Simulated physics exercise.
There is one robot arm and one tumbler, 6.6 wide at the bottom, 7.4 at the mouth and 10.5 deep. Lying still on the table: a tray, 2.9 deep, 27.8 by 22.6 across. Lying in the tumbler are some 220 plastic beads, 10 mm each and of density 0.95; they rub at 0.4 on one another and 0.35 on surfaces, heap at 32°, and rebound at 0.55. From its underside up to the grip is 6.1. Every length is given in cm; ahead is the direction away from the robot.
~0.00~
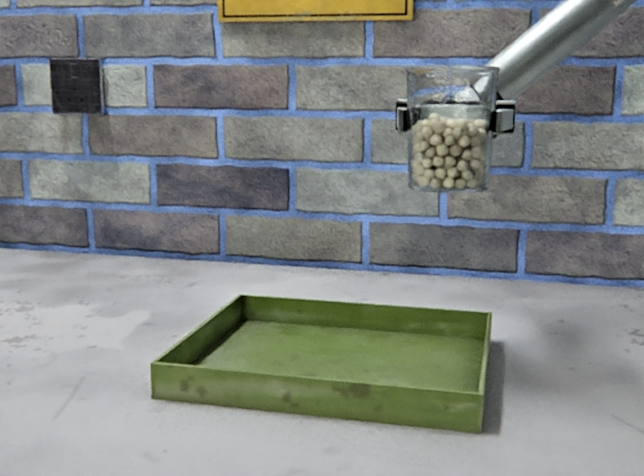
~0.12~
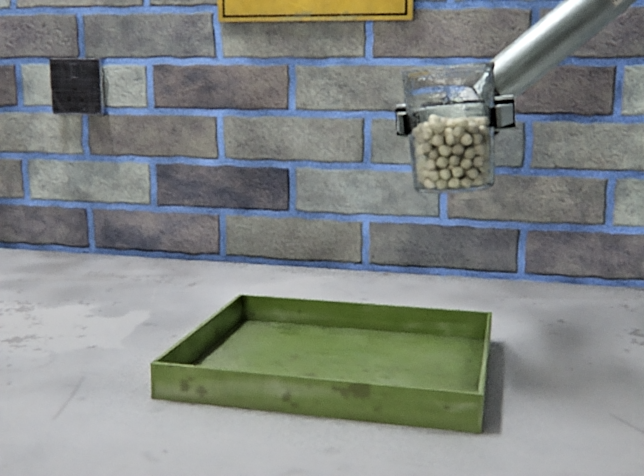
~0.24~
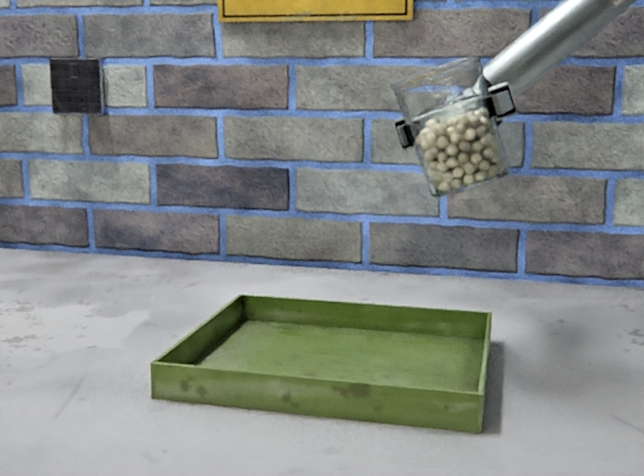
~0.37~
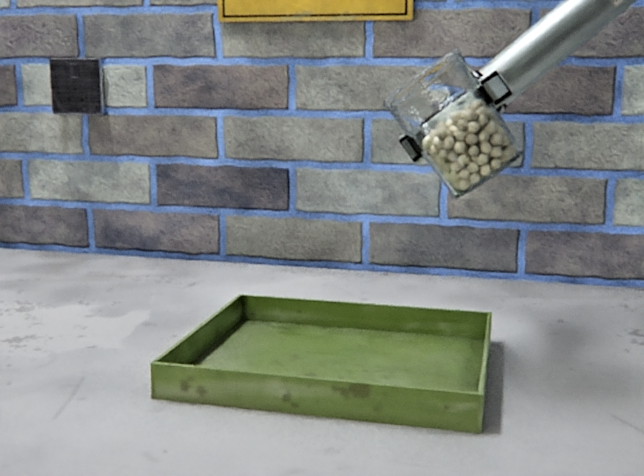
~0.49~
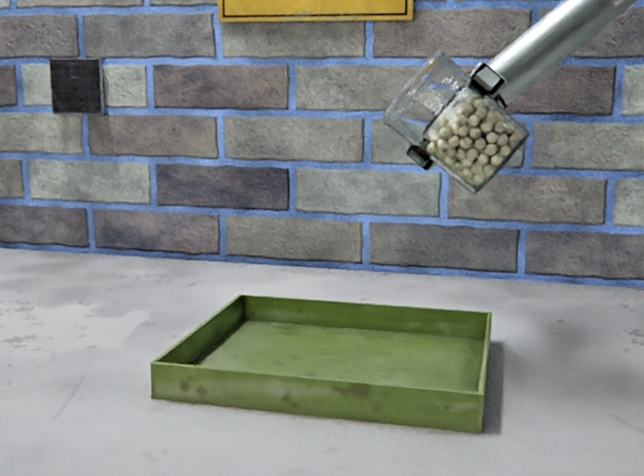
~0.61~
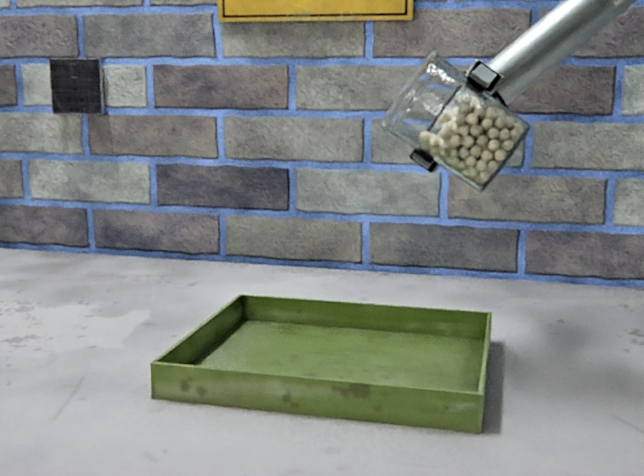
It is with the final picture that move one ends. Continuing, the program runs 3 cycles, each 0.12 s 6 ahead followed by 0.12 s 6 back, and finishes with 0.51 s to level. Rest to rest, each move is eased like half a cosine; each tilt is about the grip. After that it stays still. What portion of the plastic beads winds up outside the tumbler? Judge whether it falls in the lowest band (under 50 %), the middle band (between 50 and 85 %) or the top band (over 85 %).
It falls in the lowest band.
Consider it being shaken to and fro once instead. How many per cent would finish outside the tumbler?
It would come to about 15 %.
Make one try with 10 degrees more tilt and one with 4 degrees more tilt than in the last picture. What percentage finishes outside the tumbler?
55 and 40 percent.
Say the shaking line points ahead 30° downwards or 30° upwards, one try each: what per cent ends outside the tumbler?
Estimates, in order: 10 % then 60 %.
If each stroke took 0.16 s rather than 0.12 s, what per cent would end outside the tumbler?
10 %.
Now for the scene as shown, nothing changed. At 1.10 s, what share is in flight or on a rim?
Reading at that time: Some 9 per cent.
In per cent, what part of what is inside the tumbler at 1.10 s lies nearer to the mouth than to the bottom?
45 %.
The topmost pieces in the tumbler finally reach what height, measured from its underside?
Around 7.5 centimetres above the underside.
After 1.10 s, tilted 56° forward, highest piece 27 above the table; 179 in the tumbler, 20 in the tray, 1 on the table or floor, 20 in flight or on a rim.
After 1.59 s, tilted 26° forward, highest piece 26 above the table; 159 in the tumbler, 53 in the tray, 5 on the table or floor, 3 in flight or on a rim.
After 2.04 s, level, highest piece 26 above the table; 159 in the tumbler, 54 in the tray, 7 on the table or floor.
After 3.09 s, level, highest piece 26 above the table; 159 in the tumbler, 54 in the tray, 7 on the table or floor.
At rest, 159 in the tumbler, 54 in the tray, 7 on the table or floor. That is 28 % outside the tumbler.
